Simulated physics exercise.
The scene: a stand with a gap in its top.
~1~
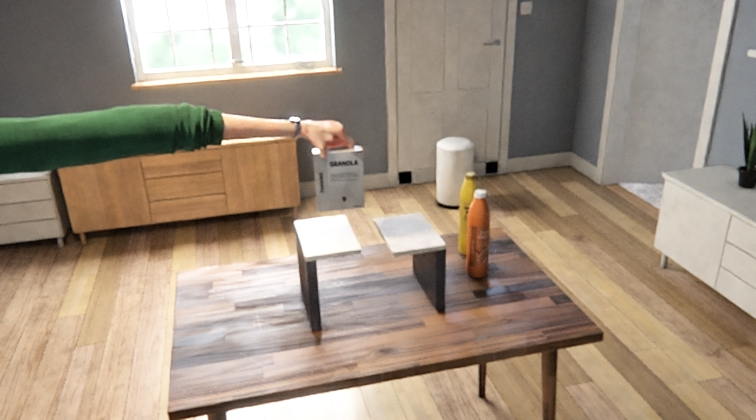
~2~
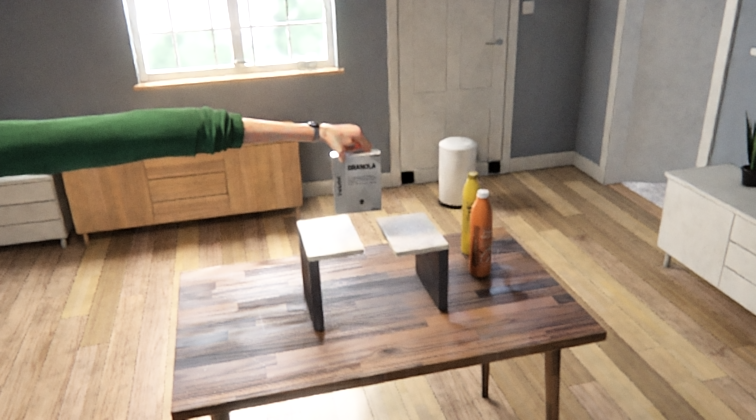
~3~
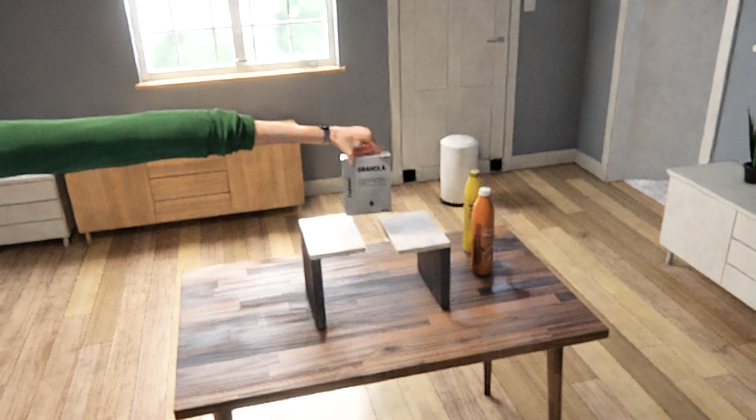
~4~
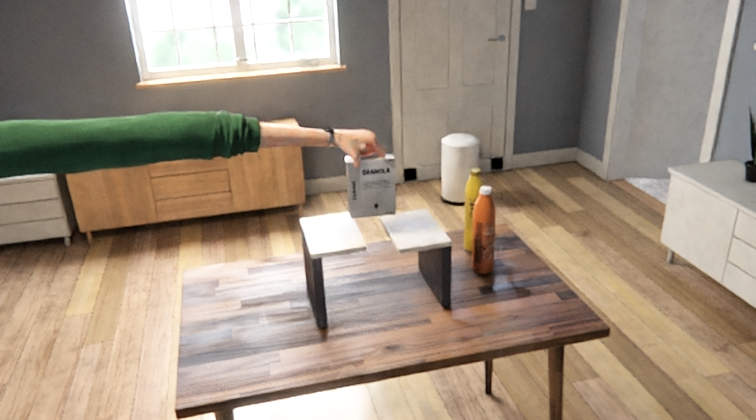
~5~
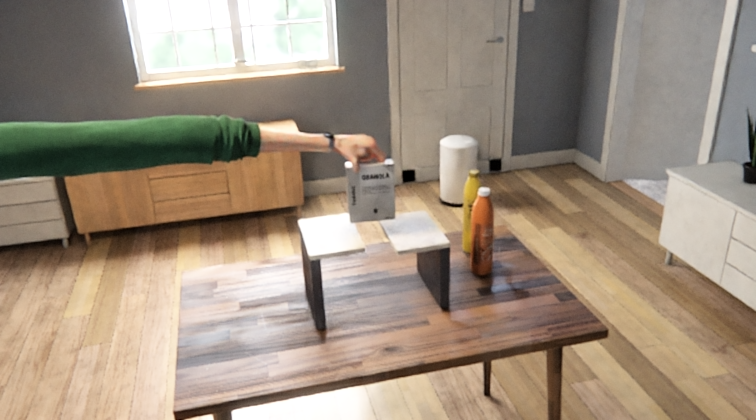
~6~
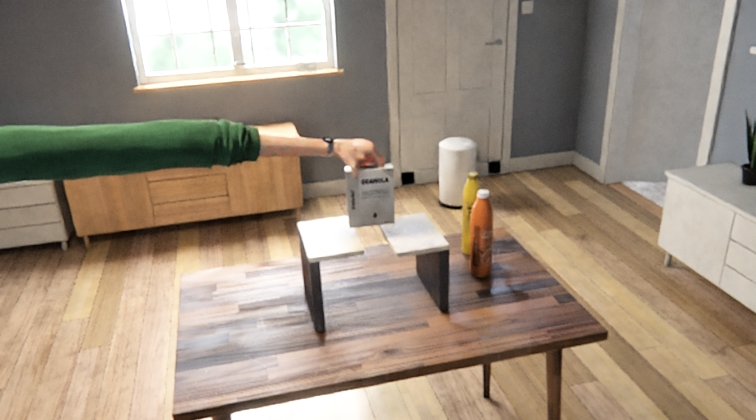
A white packet held by a green-sleeved arm moves a short way right, then lowers slightly above the gap between two pale-topped supports on a wooden table, while an orange bottle and a yellow bottle stand to the right.
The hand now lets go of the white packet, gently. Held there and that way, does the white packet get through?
As it turns out, it stays on top.
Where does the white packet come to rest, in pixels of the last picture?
Around (377, 205).
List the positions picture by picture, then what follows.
Being brought over the gap; white packet (339, 179); orange bottle (479, 233), in the first frame.
Being brought over the gap; white packet (357, 182); orange bottle (481, 233), in the second frame.
Being brought over the gap; white packet (367, 184); orange bottle (483, 231), in the third frame.
Being brought over the gap; white packet (371, 186); orange bottle (484, 230), in the fourth frame.
Being brought over the gap; white packet (371, 192); orange bottle (483, 231), in the fifth frame.
Poised above the slot; white packet (370, 196); orange bottle (482, 233), in the sixth frame.
Then, 0.20 s on from there, white packet turned 6° from how it was put near (373, 204).
Then, 0.30 s on from there, white packet turned 18° from how it was put near (380, 204).
Then, 0.50 s on from there, white packet turned 13° from how it was put near (376, 204).
Then, 0.80 s on from there, white packet turned 12° from how it was put near (376, 204).
In the end, left askew, white packet; the other 2 unmoved. At the end, from the last picture's camera, white packet near (377, 205). The packet is caught.
